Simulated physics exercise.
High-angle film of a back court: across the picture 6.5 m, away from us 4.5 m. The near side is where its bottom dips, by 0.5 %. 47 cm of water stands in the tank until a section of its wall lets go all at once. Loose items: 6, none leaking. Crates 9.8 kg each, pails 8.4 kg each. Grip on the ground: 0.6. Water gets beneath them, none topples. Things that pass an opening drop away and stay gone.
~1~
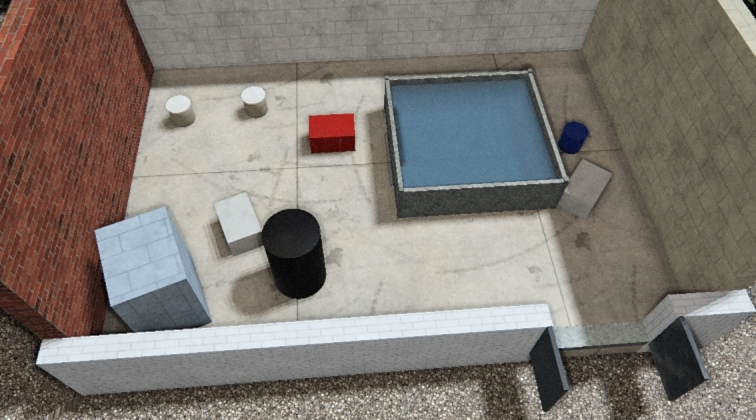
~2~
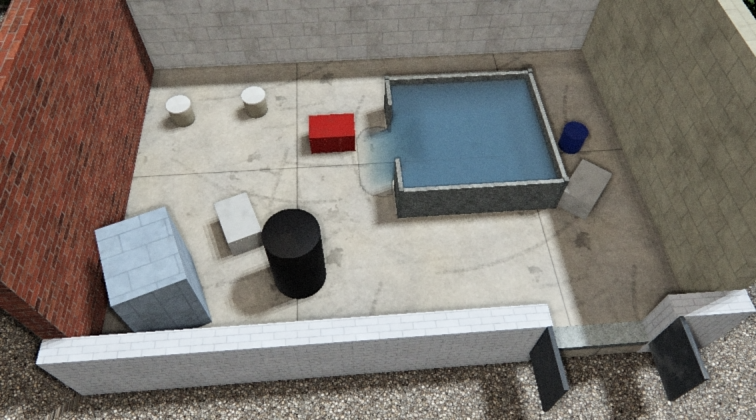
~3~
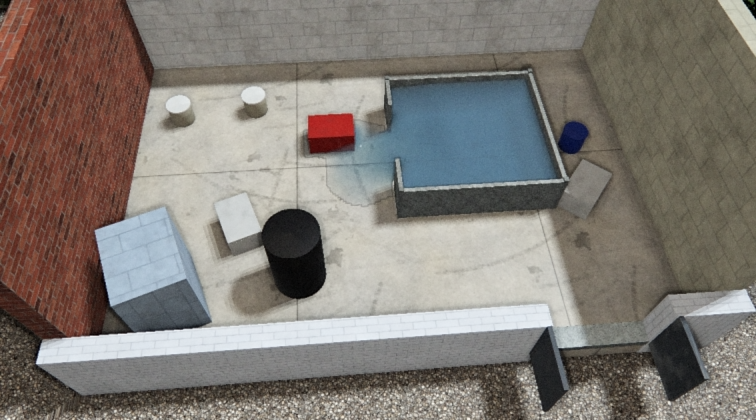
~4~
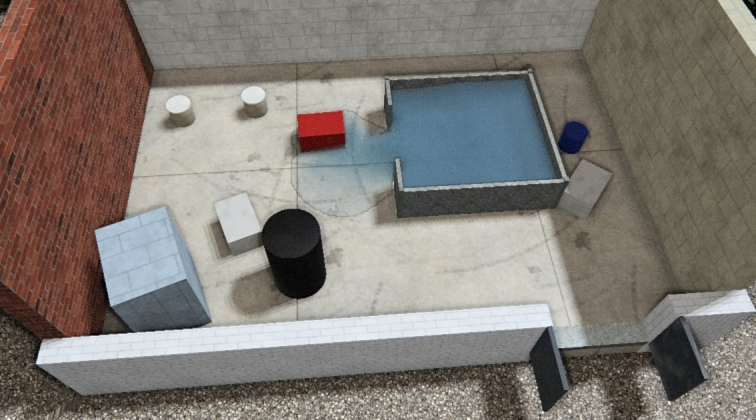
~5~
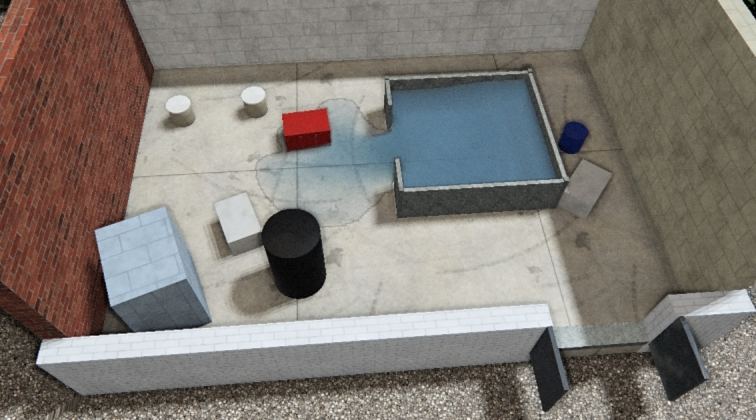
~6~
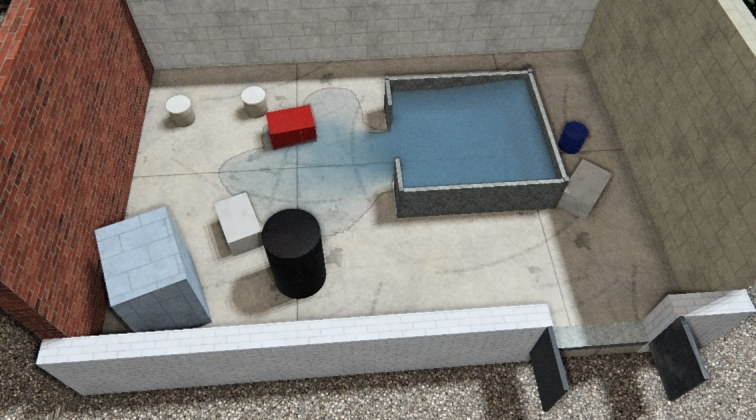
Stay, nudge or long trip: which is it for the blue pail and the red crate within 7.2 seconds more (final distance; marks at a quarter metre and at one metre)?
The blue pail is left almost where it stood; the red crate is pushed well away.
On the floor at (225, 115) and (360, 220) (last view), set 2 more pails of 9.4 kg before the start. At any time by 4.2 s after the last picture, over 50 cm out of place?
So it goes across the line, then behind the line.
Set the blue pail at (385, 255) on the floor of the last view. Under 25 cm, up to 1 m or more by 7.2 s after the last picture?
Short answer: It hardly moves.
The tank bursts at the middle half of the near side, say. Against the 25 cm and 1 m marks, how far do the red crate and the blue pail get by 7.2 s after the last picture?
In that case the red crate does not really move while the blue pail does not really move.
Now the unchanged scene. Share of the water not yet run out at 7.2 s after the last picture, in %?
Close to 100 in a hundred parts remain.
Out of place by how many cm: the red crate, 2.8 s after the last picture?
About 200 cm by then.
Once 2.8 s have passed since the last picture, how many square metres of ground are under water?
That flooded area is roughly 16 m2.
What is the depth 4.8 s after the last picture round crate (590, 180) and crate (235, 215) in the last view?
Roughly 0 and 12 cm.
Then, 0.9 s after the last picture the blue pail is near (576, 131), 0.0 m from its start, aground; the red crate is near (214, 108), 1.6 m from its start, aground; 0 of 6 are out; 0 afloat.
Then, 2.8 s after the last picture the blue pail is near (576, 131), 0.0 m from its start, aground; the red crate is near (162, 118), 2.2 m from its start, afloat; 0 of 6 are out; 4 afloat.
Then, 4.8 s after the last picture the blue pail is near (576, 131), 0.0 m from its start, aground; the red crate is near (159, 119), 2.2 m from its start, afloat; 0 of 6 are out; 2 afloat.
Then, 7.2 s after the last picture the blue pail is near (576, 131), 0.0 m from its start, aground; the red crate is near (186, 93), 2.1 m from its start, afloat; 0 of 6 are out; 2 afloat.
